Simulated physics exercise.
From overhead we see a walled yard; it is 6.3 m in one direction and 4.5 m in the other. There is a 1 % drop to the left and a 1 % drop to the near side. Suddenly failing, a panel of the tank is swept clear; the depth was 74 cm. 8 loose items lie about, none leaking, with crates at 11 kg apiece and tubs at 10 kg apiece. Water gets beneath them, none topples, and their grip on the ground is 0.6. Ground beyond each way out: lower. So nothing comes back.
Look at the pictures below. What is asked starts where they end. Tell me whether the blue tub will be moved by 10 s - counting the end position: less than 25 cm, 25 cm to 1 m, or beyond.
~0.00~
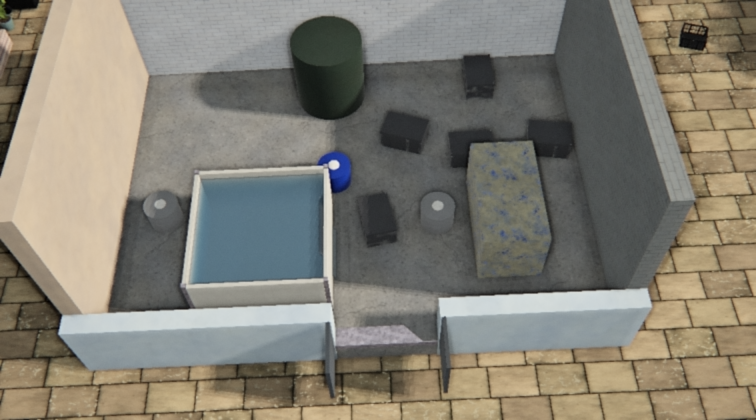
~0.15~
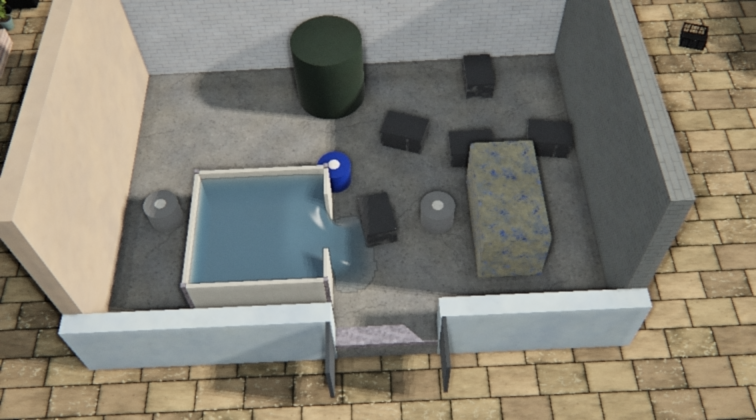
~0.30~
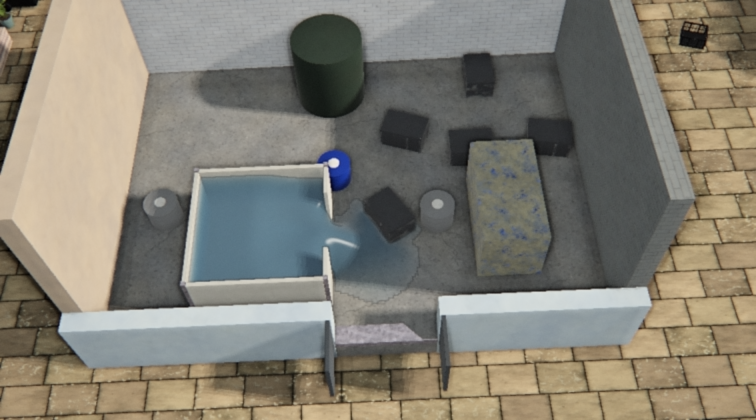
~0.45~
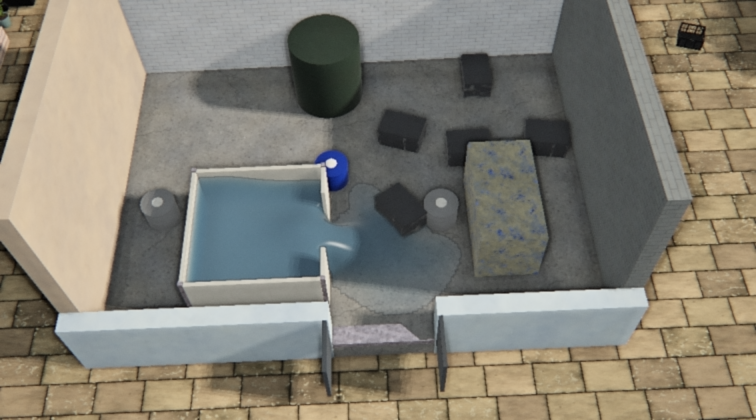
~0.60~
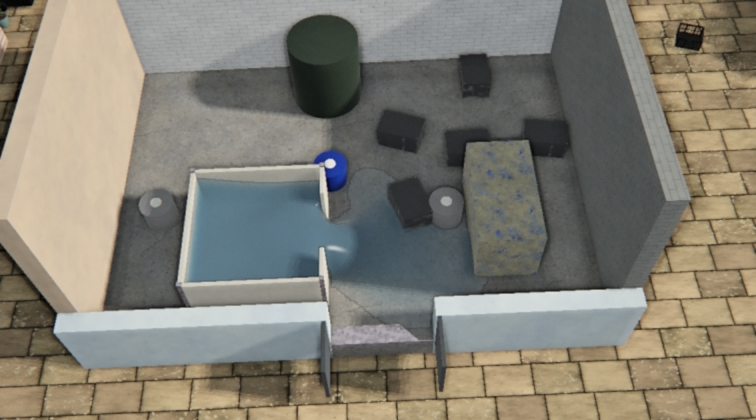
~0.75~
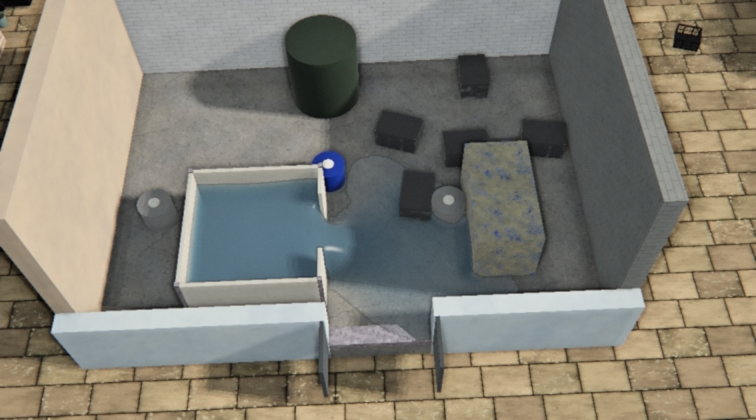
Badly dislodged.
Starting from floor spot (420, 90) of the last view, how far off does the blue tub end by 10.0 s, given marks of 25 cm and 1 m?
Observed: Object goes well off.
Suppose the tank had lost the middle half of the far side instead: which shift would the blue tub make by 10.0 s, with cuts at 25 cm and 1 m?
In that scenario the blue tub would have stayed in place.
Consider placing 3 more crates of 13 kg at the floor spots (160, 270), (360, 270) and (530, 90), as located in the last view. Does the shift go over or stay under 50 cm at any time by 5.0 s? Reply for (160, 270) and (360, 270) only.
One by one: Within it, then beyond it.
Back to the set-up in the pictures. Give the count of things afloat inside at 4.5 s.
At that moment it comes to 6.
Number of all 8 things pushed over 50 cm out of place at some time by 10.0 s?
Tally: 7.
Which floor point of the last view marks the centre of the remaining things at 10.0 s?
Centre of the remaining things: Roughly (287, 152).
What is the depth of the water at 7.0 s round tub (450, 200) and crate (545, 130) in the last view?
First roughly 11 cm, second roughly 12 cm.
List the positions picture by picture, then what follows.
In the first frame, the blue tub at (334, 165), on the bottom; water covers 2.5 m2; 0 of 8 have shifted.
In the second frame, the blue tub at (334, 165), on the bottom; water covers 3.0 m2; 0 of 8 have shifted.
In the third frame, the blue tub at (334, 163), on the bottom; water covers 3.6 m2; 1 of 8 have shifted.
In the fourth frame, the blue tub at (331, 163) rests on the ground; water covers 4.6 m2; 2 of 8 have shifted.
In the fifth frame, the blue tub at (330, 164), on the bottom; 5.6 m2 under water; 2 of 8 have shifted.
In the sixth frame, the blue tub at (328, 164), on the bottom; 6.5 m2 under water; 2 of 8 have shifted.
After 2.0 s the blue tub is near (328, 164), 0.0 m from its start, aground; 0 of 8 are out; 1 afloat.
After 4.5 s the blue tub is near (328, 164), 0.0 m from its start, aground; 0 of 8 are out; 6 afloat.
After 7.0 s the blue tub is near (311, 172), 0.3 m from its start, aground; 0 of 8 are out; 4 afloat.
After 10.0 s the blue tub is near (177, 148), 2.1 m from its start, afloat; 0 of 8 are out; 6 afloat.
